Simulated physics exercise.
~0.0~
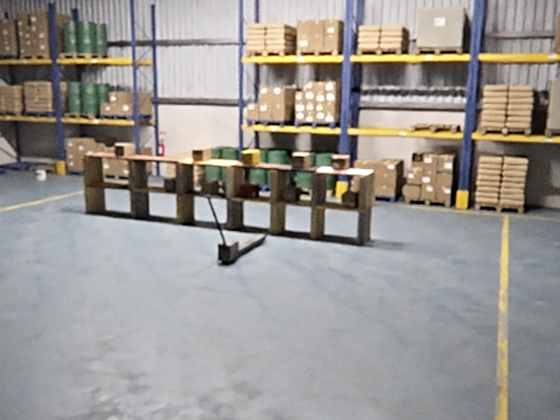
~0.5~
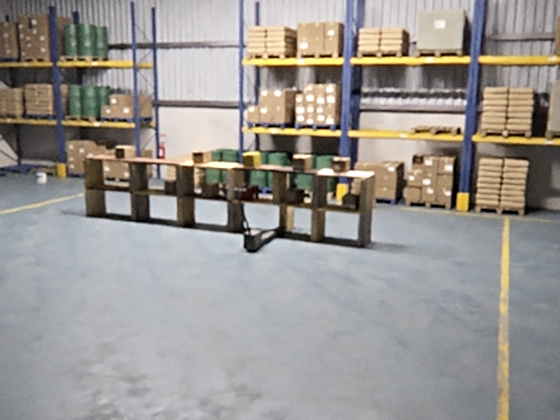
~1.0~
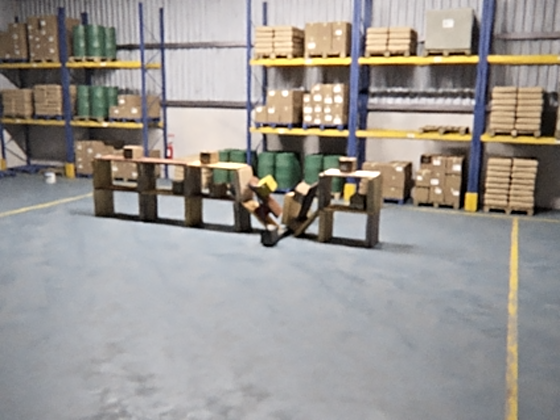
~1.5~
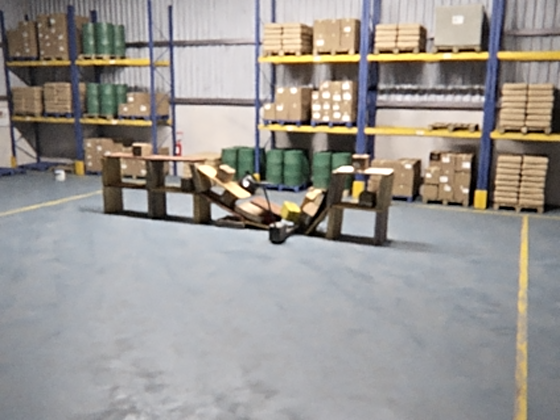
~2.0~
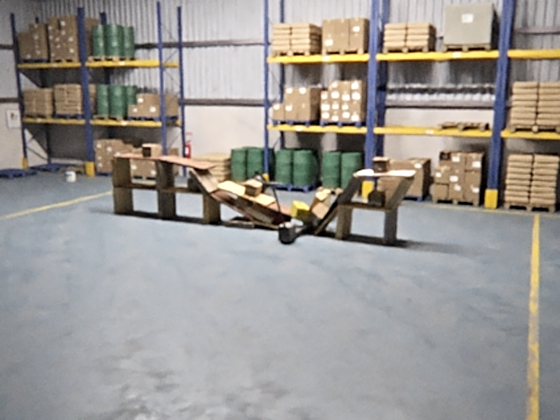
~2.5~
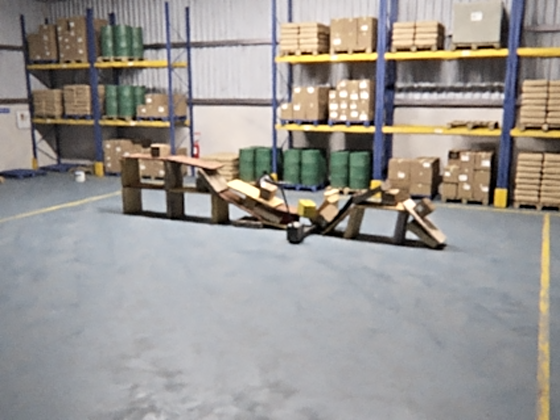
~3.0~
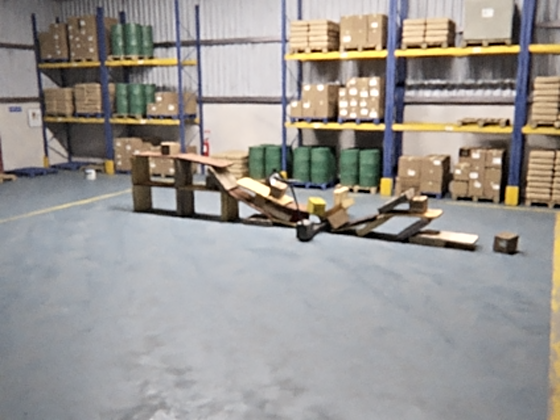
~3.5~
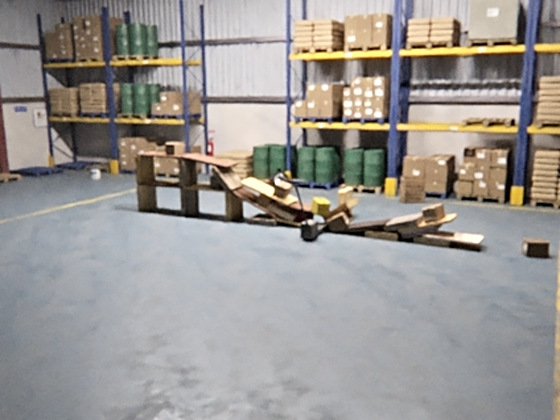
Low jack sliding into the foot of a long two-tier timber shelf in a warehouse, collapsing its middle and right, left end standing.
